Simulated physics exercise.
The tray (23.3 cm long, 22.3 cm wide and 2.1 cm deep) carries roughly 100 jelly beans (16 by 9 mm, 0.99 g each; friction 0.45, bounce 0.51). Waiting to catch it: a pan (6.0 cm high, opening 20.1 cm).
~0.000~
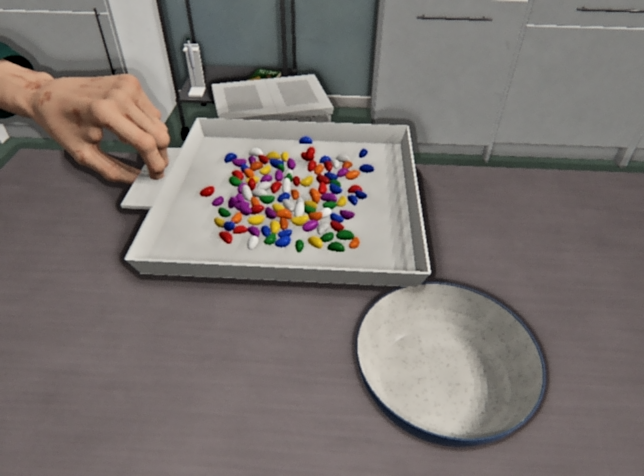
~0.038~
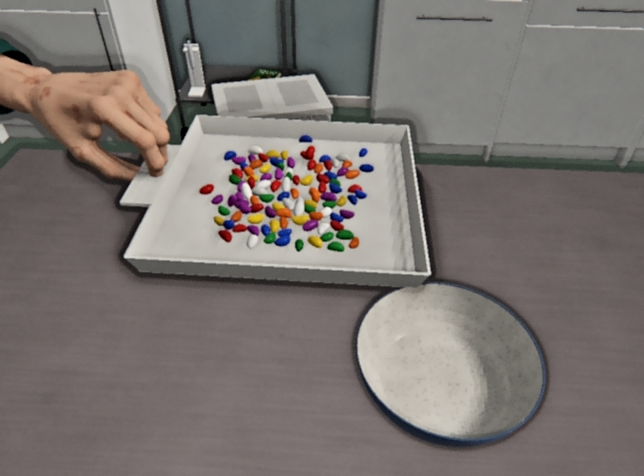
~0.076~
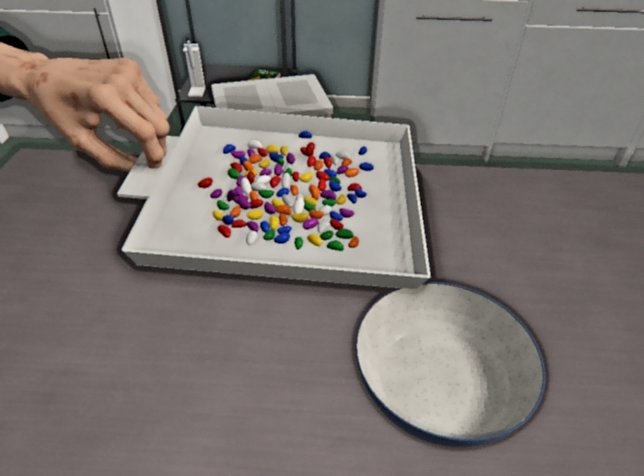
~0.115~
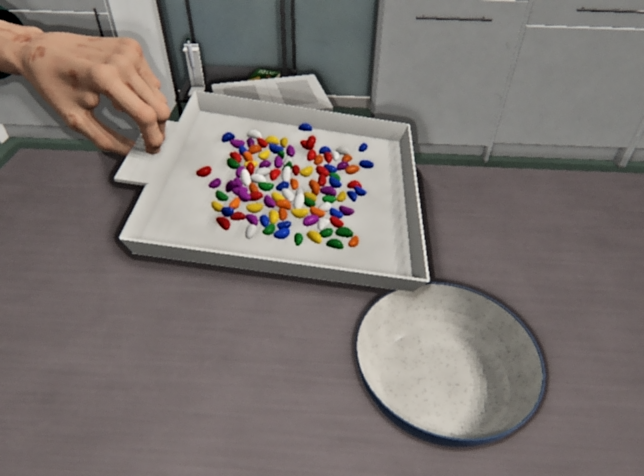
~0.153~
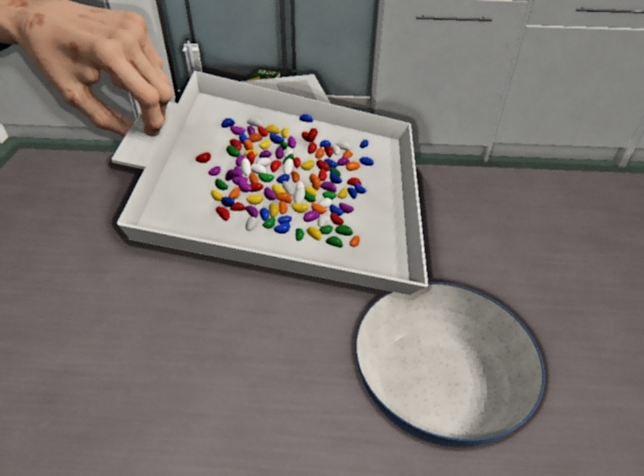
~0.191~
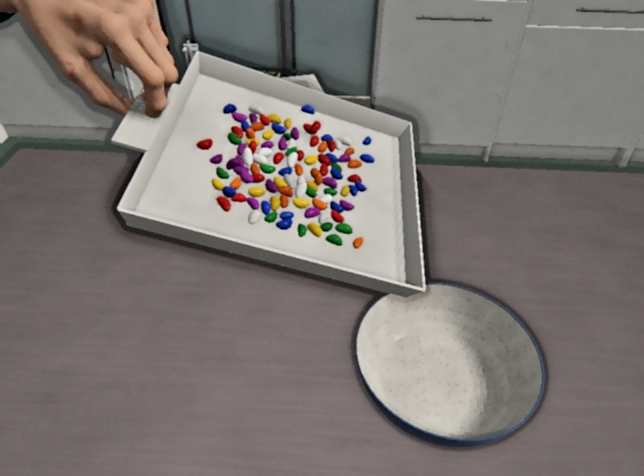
A hand held the left end of a white tray of colorful jelly beans, then raised that end so the tray tilted down to the right, beside a round, pale pan on the counter.
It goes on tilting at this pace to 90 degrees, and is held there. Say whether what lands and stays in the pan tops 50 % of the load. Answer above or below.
Share that ends inside, set against 50 %: Above.
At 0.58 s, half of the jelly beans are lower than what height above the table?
Roughly 20 cm.
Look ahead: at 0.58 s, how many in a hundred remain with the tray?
Some 75 per cent of the load.
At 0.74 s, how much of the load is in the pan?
Some 60 per cent.
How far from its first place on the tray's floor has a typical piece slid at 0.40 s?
Some 4 cm.
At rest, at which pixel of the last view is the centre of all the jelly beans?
Near (440, 382).
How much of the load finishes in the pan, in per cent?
Some 95 per cent.
Then, at 0.40 s, tilt 49 degrees; tray 100 %; middle of all pieces on or above the table near (342, 169).
After 0.58 s, tilt 75 degrees; tray 75 %, in the air 25 %; middle of all pieces on or above the table near (395, 242).
After 0.74 s, tilt 90 degrees; tray 15 %, pan 60 %, in the air 25 %; middle of all pieces on or above the table near (417, 335).
Then, at 0.89 s, tilt 90 degrees; pan 90 %, in the air 5 %; middle of all pieces on or above the table near (434, 371).
At rest (2.0 s), outside 5 %, pan 95 %.
